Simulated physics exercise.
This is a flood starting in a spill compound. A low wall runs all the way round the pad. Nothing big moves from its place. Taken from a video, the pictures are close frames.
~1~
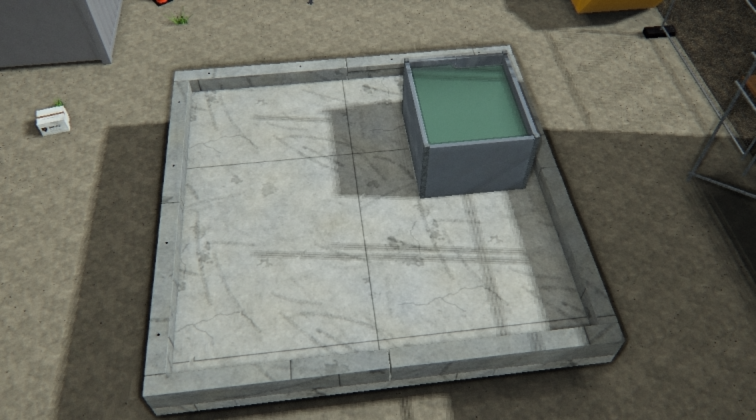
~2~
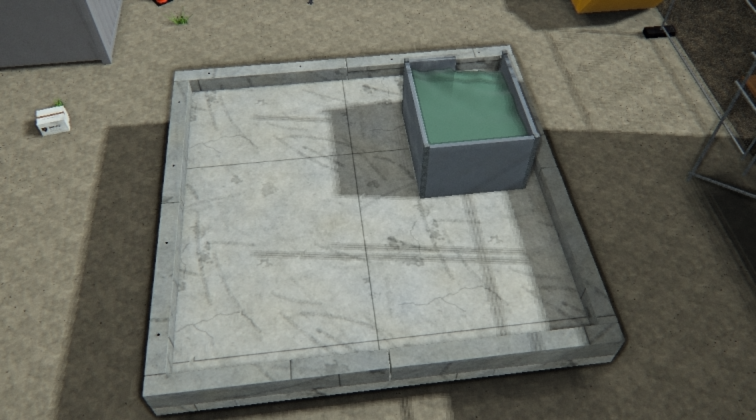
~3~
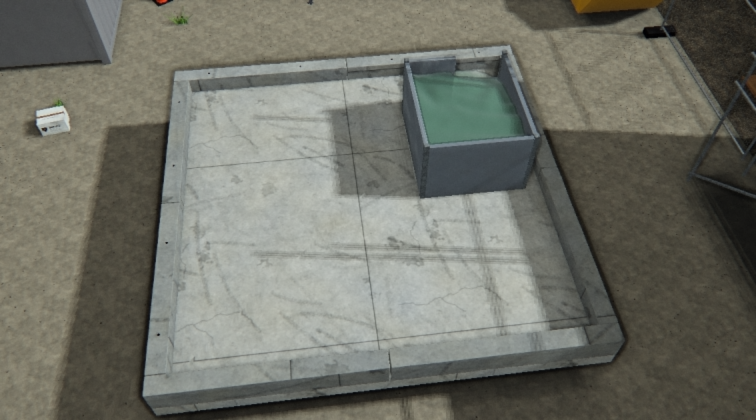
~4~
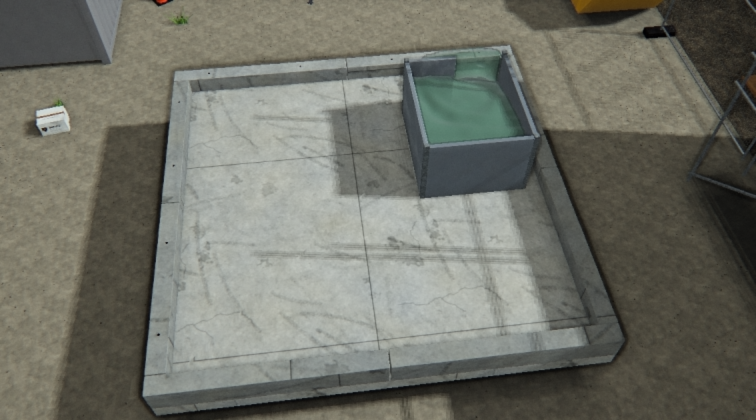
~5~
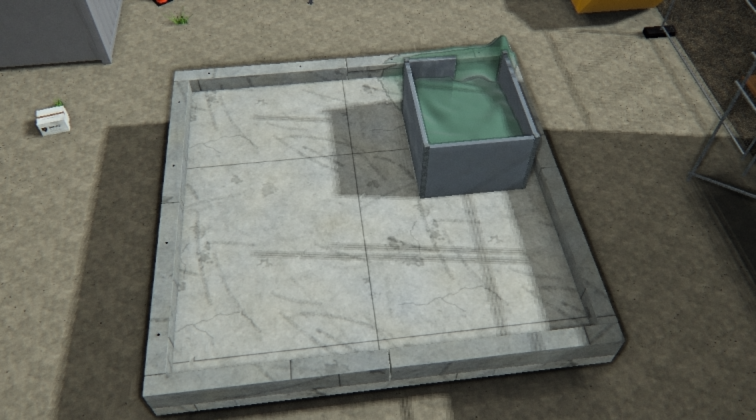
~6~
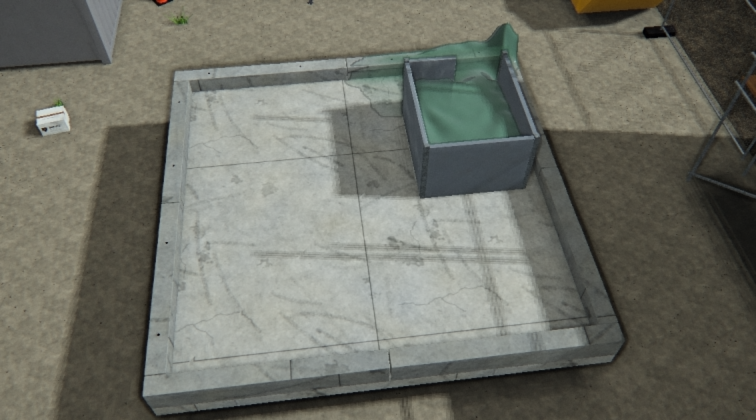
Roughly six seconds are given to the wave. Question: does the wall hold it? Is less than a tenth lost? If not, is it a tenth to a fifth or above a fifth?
No, above a fifth.
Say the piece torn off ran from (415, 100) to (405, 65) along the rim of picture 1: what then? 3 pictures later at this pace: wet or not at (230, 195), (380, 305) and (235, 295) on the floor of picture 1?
Soaked, spared, spared.
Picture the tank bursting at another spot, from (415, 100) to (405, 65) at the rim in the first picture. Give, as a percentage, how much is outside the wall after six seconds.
Roughly 8 %.
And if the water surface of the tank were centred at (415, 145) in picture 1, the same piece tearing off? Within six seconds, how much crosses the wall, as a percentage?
14 per cent.
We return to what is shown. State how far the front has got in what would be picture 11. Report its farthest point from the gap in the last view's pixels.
About (217, 97).
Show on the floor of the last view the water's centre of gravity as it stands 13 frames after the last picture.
Roughly (426, 136) in the last picture.
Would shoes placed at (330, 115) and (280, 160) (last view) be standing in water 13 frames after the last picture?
The first will be swamped and the second swamped.
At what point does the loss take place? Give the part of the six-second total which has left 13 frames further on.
Estimate: 90 %.
A moment on, water covers 15 % of the floor; the low wall has let 8 % over.
Next, water covers 20 % of the floor; the low wall has let 14 % over.
Then, water covers 40 % of the floor; the low wall has let 27 % over.
Later, water covers 55 % of the floor; the low wall has let 30 % over.
In the end, water covers 65 % of the floor; the low wall has let 31 % over.
